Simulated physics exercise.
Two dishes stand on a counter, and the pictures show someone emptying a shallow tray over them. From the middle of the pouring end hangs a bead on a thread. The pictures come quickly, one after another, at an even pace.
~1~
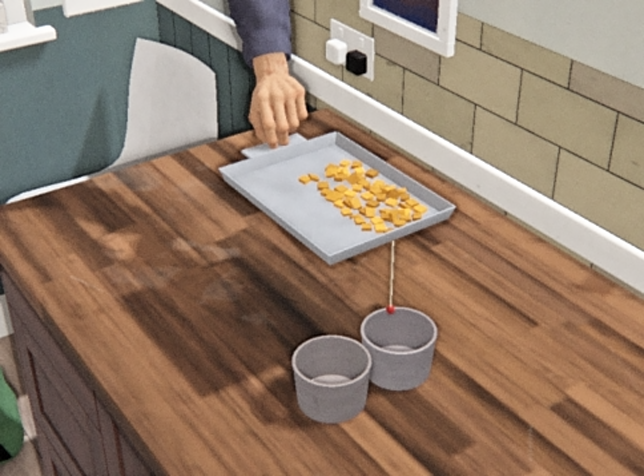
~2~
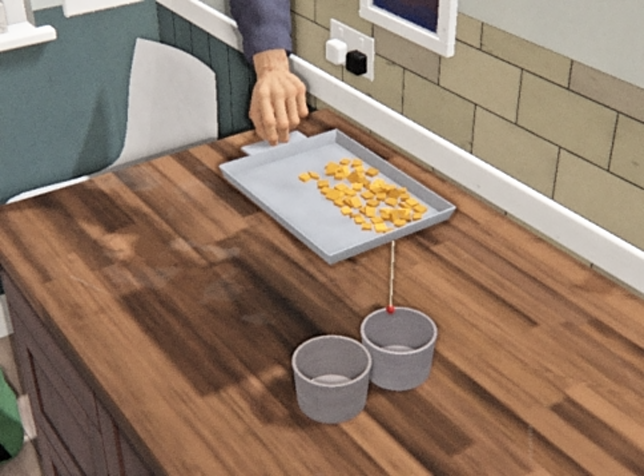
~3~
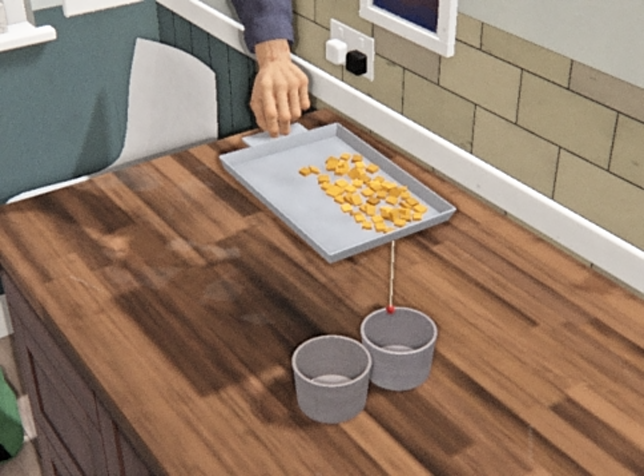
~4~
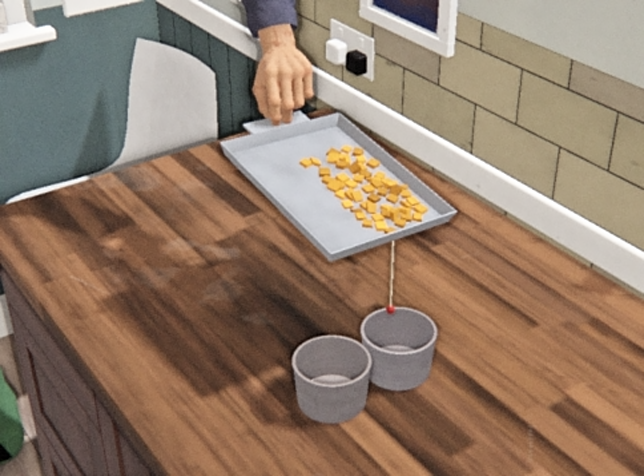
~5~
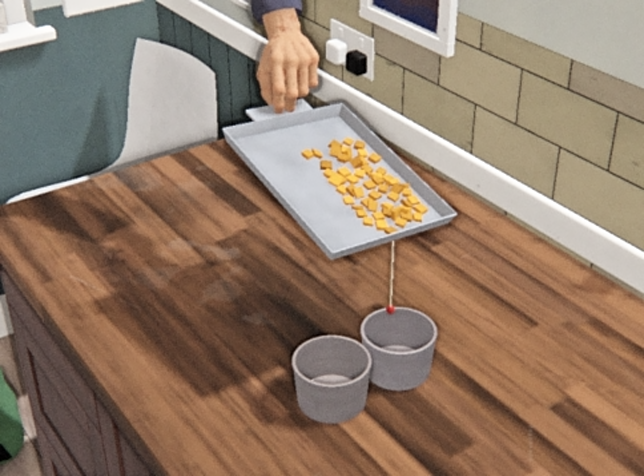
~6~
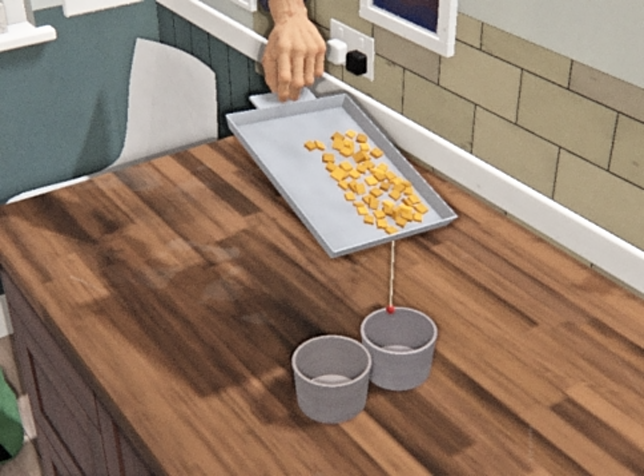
A kitchen corner with a brown wooden counter, teal panelling and beige wall tiles is seen from above at an angle, the view staying fixed. A hand holds a shallow grey tray of small orange-yellow crackers, a red bead hanging on a thread from its near edge, behind two round grey dishes. The hand gradually raises the tray's far end, tilting it slightly towards the right, while the crackers barely shift.
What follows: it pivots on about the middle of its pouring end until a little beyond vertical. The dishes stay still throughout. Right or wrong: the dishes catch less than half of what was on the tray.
Right - they catch less than half.
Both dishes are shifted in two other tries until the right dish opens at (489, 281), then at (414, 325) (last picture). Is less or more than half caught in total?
Try 1: A majority of it. Try 2: A minority of it.
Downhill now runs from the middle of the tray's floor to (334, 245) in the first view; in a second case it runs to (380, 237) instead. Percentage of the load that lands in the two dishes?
The first comes to 60 %, while the second comes to 50 %.
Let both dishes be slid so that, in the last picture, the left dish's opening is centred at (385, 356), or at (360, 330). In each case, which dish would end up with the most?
The first try: The right-side dish. The second: The right-side dish.
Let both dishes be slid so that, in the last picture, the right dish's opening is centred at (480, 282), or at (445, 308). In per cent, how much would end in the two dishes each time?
First position: Some 70 %; second position: Some 90 %.
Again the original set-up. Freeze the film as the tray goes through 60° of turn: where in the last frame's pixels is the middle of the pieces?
I'd mark it close to (418, 205).
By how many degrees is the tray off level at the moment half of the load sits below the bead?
It has tipped about 105 degrees.
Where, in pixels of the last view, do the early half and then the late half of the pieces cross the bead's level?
I'd put it at roughly (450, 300), and after that at roughly (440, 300).
Just after the last frame, tray tipped steeply; every one on the tray.
A moment on, tray tipped right over; roughly half on the tray; just a few in the right dish; roughly a quarter outside both; roughly a third in the air.
Further on, tray tipped past a quarter turn; about a tenth in the right dish; the larger part outside both.
When it is over, tray tipped past a quarter turn; not one in the left dish; about a tenth in the right dish; the larger part outside both.
